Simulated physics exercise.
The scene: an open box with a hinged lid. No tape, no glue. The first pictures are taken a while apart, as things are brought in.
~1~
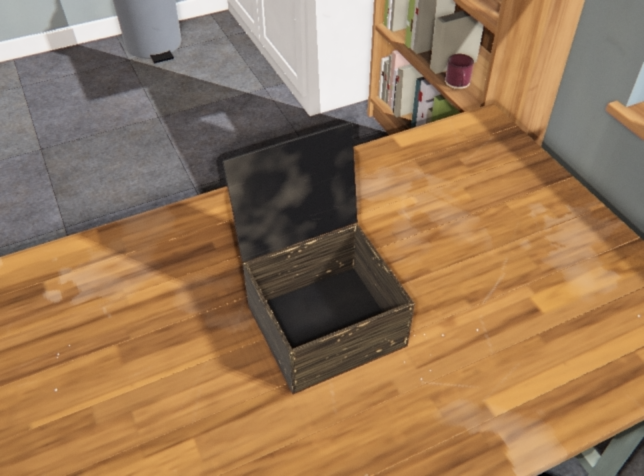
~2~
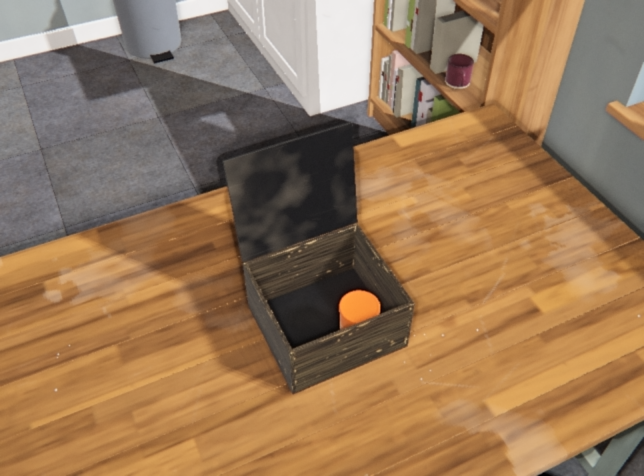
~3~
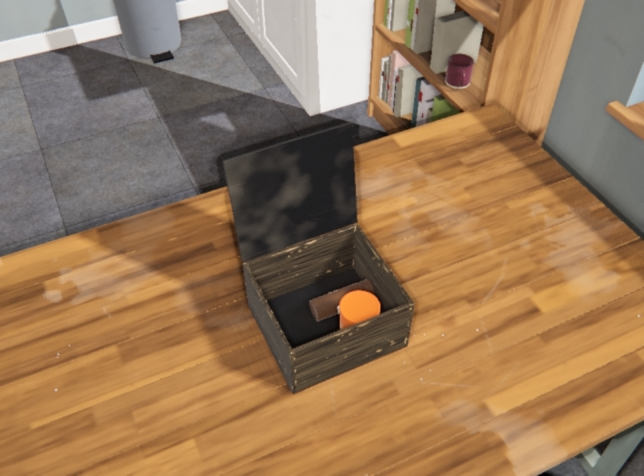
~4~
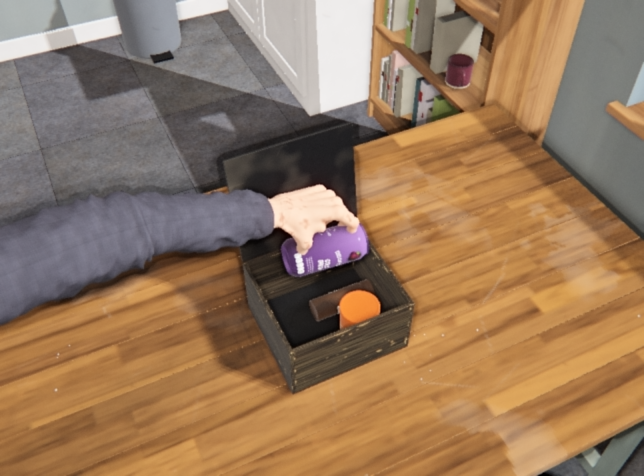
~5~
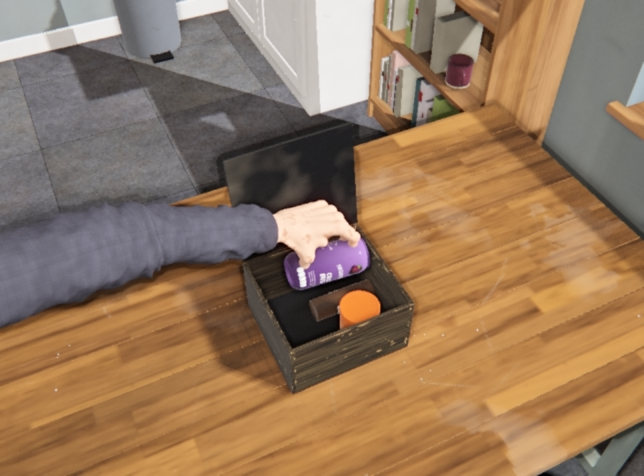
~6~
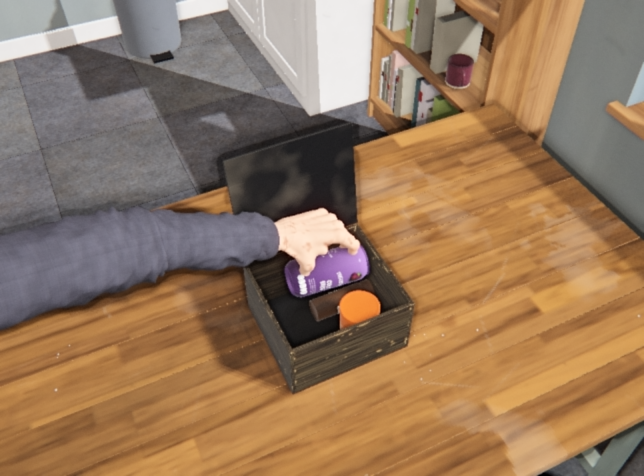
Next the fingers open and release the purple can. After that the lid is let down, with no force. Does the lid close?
As it turns out, it closes.
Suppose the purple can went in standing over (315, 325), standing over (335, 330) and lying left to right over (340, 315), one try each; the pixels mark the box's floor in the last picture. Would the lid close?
First, it sits on the rim; second, it sits on the rim; third, it shuts flat.
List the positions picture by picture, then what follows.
In the first picture, the last thing is not in view yet.
In the second picture, the last thing is not in view yet.
In the third picture, the last thing is not in view yet; brown shaker (342, 300).
In the fourth picture, on its way; purple can (325, 249); brown shaker (342, 300).
In the fifth picture, on its way; purple can (327, 262); brown shaker (342, 300).
In the sixth picture, in place under the hand; purple can (327, 270); brown shaker (342, 300).
Then, 0.40 s past the last view, purple can displaced about its own width near (336, 291).
Then, 1.30 s past the last view, lid 79° above the rim; purple can displaced about its own width near (335, 303); brown shaker displaced about its own width.
Then, 1.70 s past the last view, lid 48° above the rim; purple can displaced about its own width near (335, 303); brown shaker displaced about its own width.
Then, 2.00 s past the last view, lid 15° above the rim; purple can displaced about its own width near (335, 303); brown shaker displaced about its own width.
Finally, lid shut; moved from the start, purple can and brown shaker; orange tin still in place. Final places as the last picture's camera would see them, purple can near (335, 303).
